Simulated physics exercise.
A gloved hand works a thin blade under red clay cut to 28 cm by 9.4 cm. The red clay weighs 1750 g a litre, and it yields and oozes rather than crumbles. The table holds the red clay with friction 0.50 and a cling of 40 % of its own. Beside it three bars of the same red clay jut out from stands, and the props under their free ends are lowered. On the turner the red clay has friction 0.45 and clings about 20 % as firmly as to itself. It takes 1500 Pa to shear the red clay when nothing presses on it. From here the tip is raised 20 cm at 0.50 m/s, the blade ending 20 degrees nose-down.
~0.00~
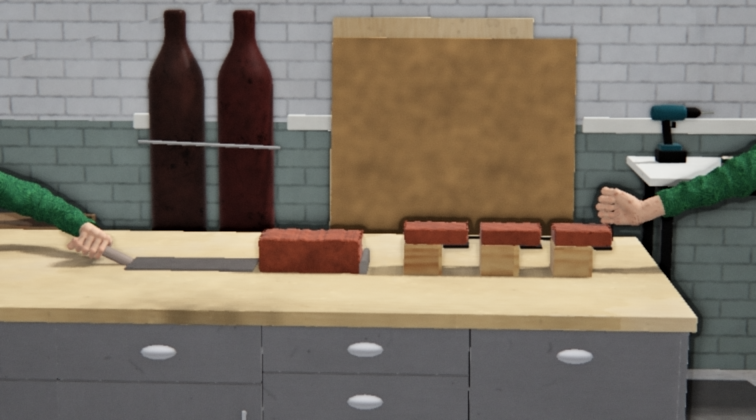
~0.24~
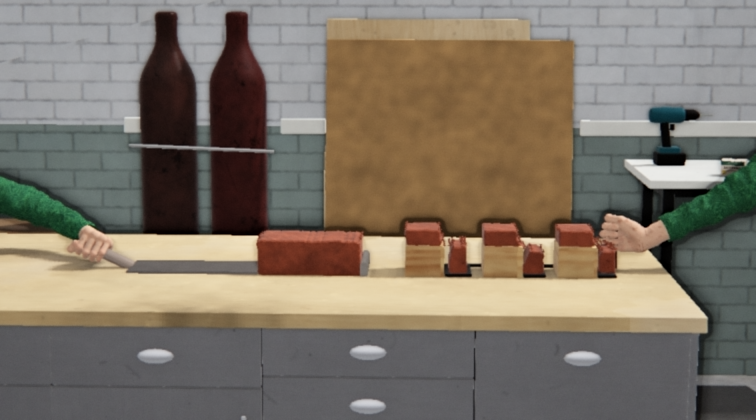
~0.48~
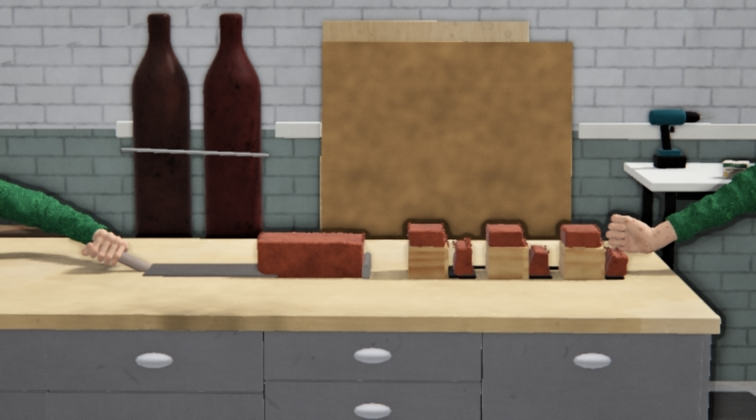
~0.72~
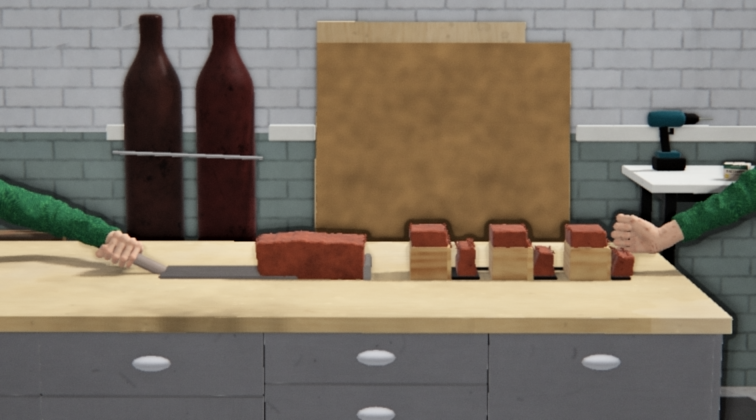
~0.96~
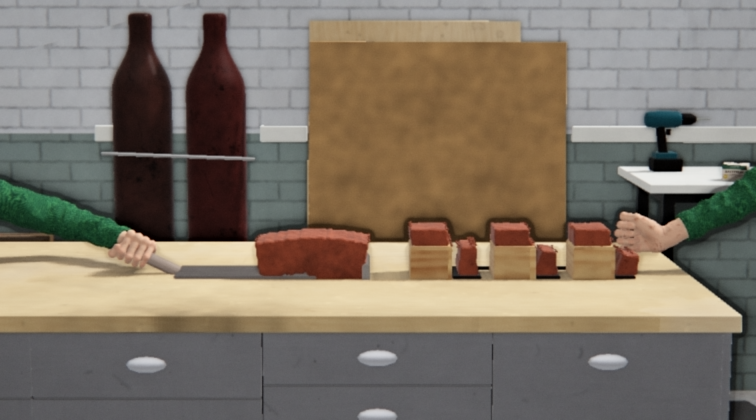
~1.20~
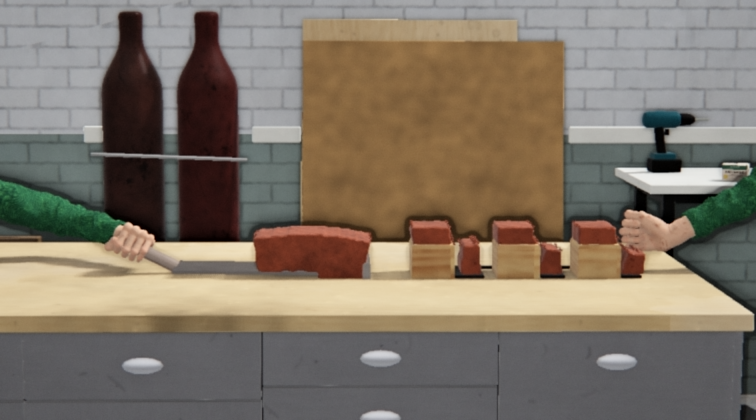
To begin with, a hand at left holds a long thin blade against a red clay block on a workbench, while three red bars jut from wooden stands at right. The bars' free ends break off and drop beside the stands, then the blade slides rightward and the block bends into an arch, its right end low.
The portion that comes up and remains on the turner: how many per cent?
It comes to some 47 %.
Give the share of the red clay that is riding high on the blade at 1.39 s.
Some 45 per cent.
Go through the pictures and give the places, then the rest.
In the first picture, handle end of the blade at (125, 269), not yet moved; highest point of the red clay at (271, 240); the tips have sunk 0, 0, 0 (left to right).
In the second picture, handle end of the blade at (127, 272), moved 2.0 cm; highest point of the red clay at (277, 241); the tips have sunk 8.5 cm, 8.6 cm, 7.7 cm (left to right).
In the third picture, handle end of the blade at (143, 276), moved 7.4 cm; highest point of the red clay at (261, 242); the tips have sunk 8.5 cm, 8.6 cm, 8.4 cm (left to right).
In the fourth picture, handle end of the blade at (160, 278), moved 13 cm; highest point of the red clay at (297, 241); the tips have sunk 8.5 cm, 8.6 cm, 8.4 cm (left to right).
In the fifth picture, handle end of the blade at (174, 278), moved 18 cm; highest point of the red clay at (319, 238); the tips have sunk 8.5 cm, 8.6 cm, 8.4 cm (left to right).
In the sixth picture, handle end of the blade at (173, 272), moved 19 cm; highest point of the red clay at (308, 235); the tips have sunk 8.5 cm, 8.6 cm, 8.4 cm (left to right).
By 1.39 s, the tip is 10 cm up.
By 1.61 s, the tip is 20 cm up and 51 % is riding high on the blade.
By 1.83 s, the tip is 20 cm up and 47 % is riding high on the blade.
By 2.06 s, the tip is 20 cm up and 47 % is riding high on the blade.
By 2.40 s, at the end, the tip is 20 cm up and 47 % is riding high on the blade.
